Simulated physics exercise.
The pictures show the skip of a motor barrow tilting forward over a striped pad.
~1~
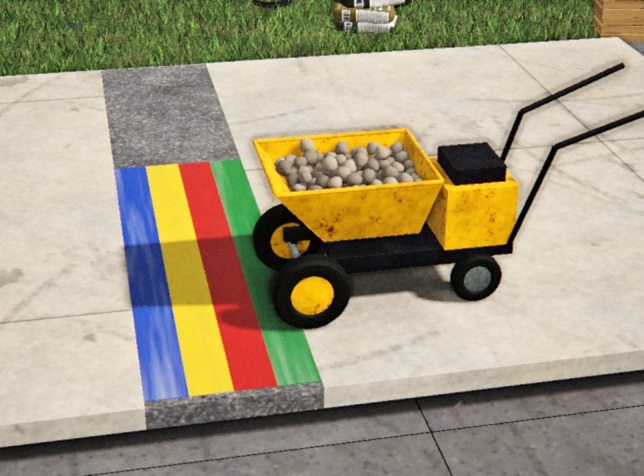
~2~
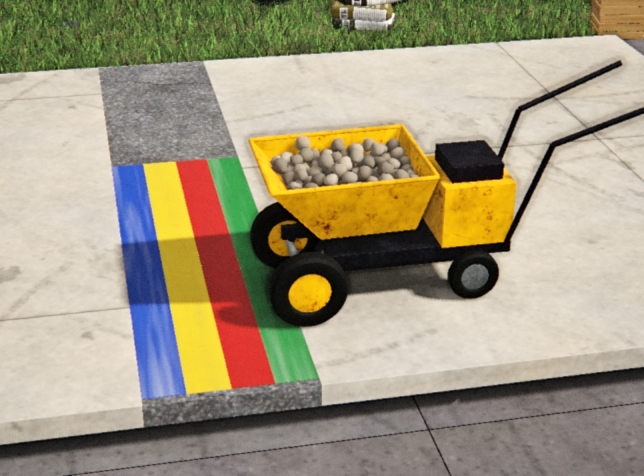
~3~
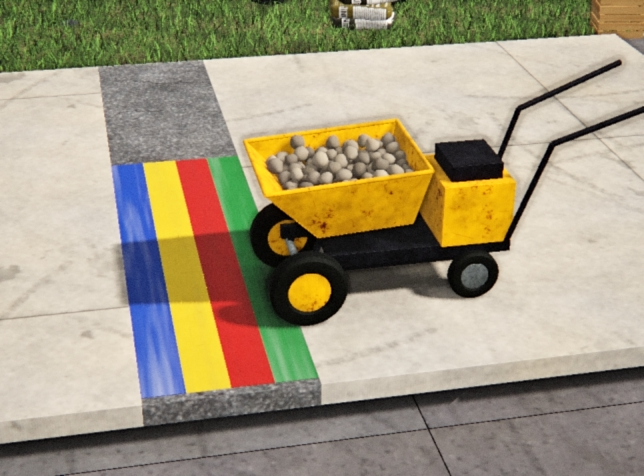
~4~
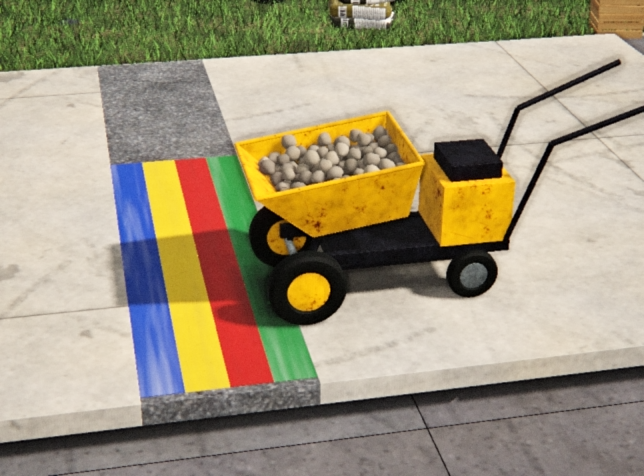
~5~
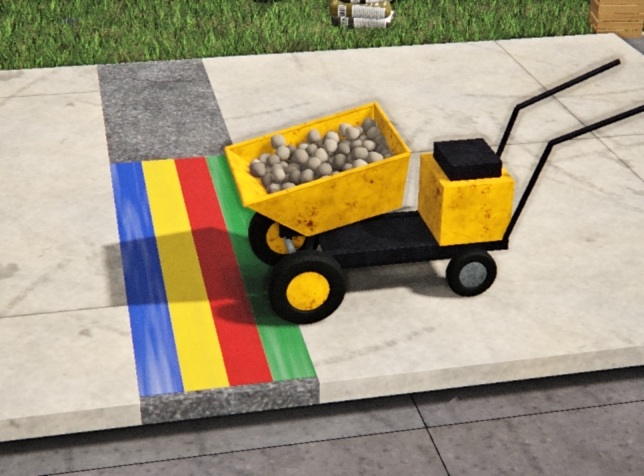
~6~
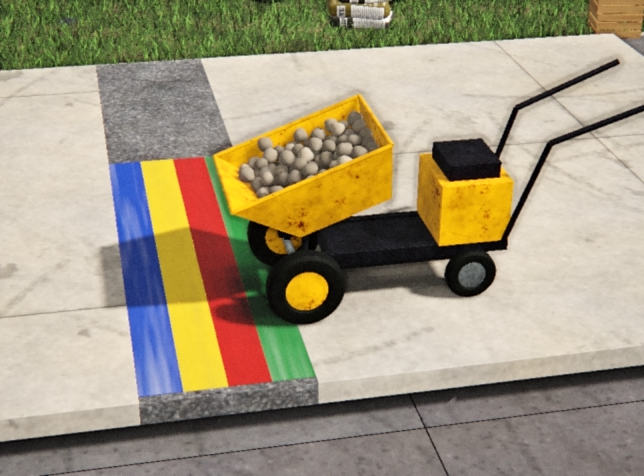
Yellow skip of a motor barrow, loaded with grey pebbles, tilting gradually forward to the left beside a colourful striped pad.
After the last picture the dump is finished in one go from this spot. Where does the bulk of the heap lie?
Most lies over the blue band.
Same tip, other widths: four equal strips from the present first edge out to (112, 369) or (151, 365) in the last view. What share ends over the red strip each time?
Near 0 % and 0 %.
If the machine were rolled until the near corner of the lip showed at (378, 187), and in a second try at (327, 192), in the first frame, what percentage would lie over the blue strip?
About 10 and 30 per cent.
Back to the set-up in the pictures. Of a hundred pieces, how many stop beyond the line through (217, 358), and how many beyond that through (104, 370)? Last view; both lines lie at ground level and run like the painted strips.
Roughly 90 per cent, and 30 per cent.
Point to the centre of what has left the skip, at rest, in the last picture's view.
Close to (120, 305).
Shortly afterwards, skip tipped steeply; the whole lot in the skip.
Next, skip tipped right over; near two thirds in the skip; only a few over the yellow strip; near a quarter over the blue strip; only a few falling; a little off the paint.
Some moments later, skip tipped right over; a little in the skip; only a few over the red strip; a little over the yellow strip; near a third over the blue strip; near half off the paint.
In the end, skip tipped right over; a little in the skip; none at all over the green strip; only a few over the red strip; a little over the yellow strip; near a third over the blue strip; near half off the paint.
